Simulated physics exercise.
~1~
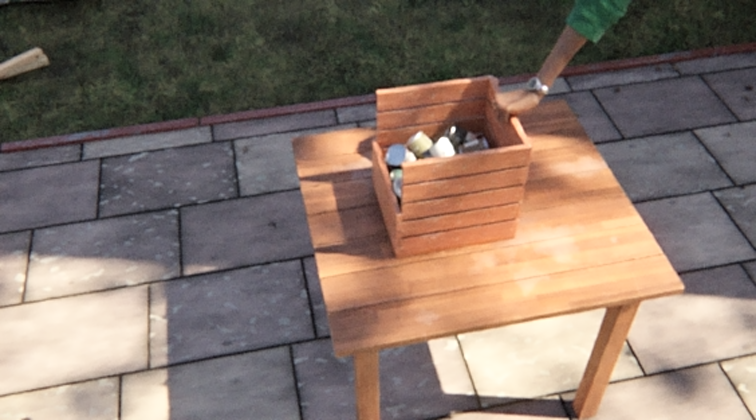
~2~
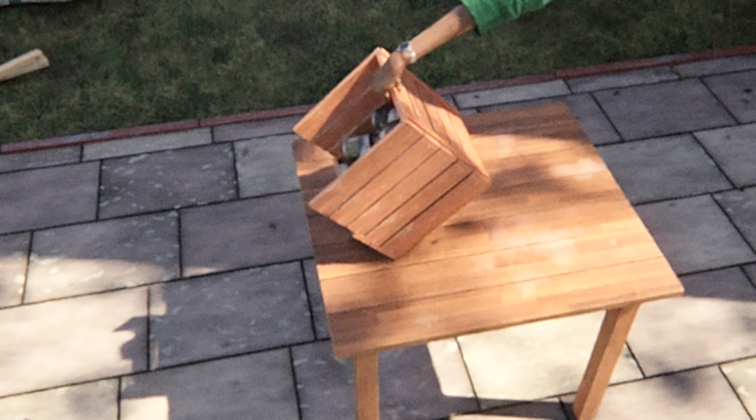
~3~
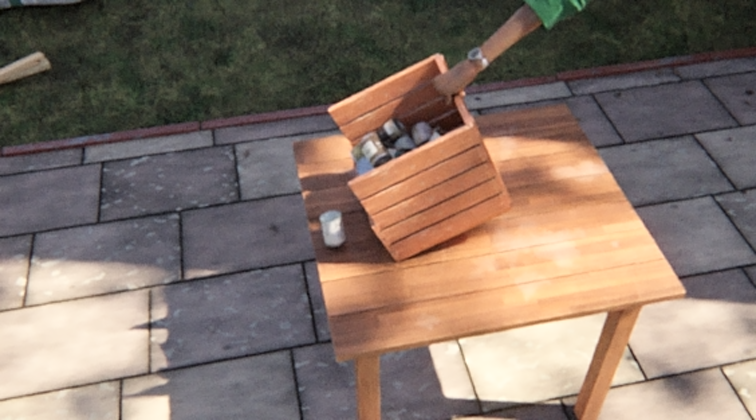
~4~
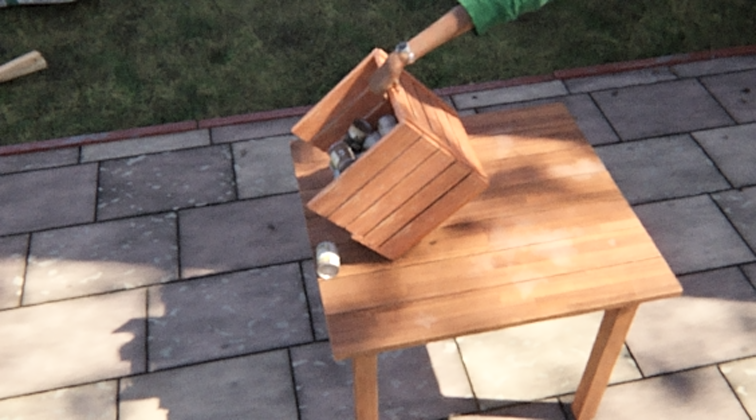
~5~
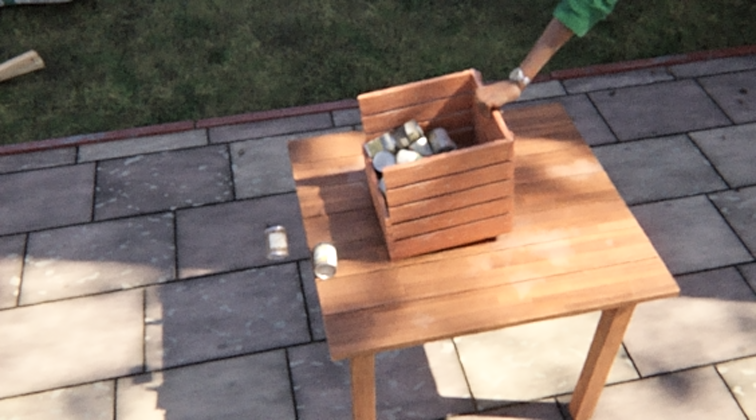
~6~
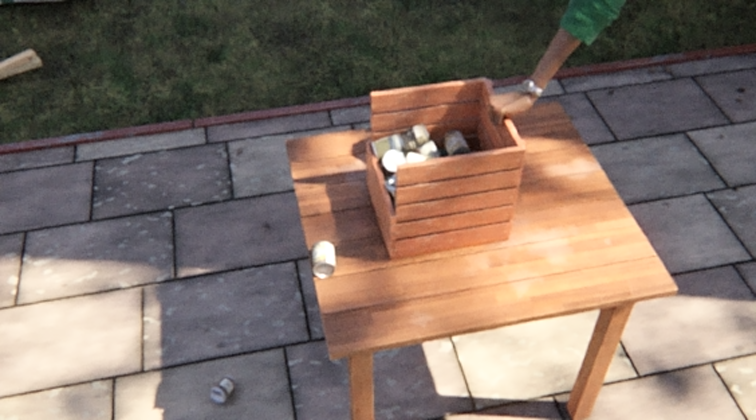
Wooden crate of small tins being tipped left twice by a hand on a table, one tin staying there, another falling to the paving.
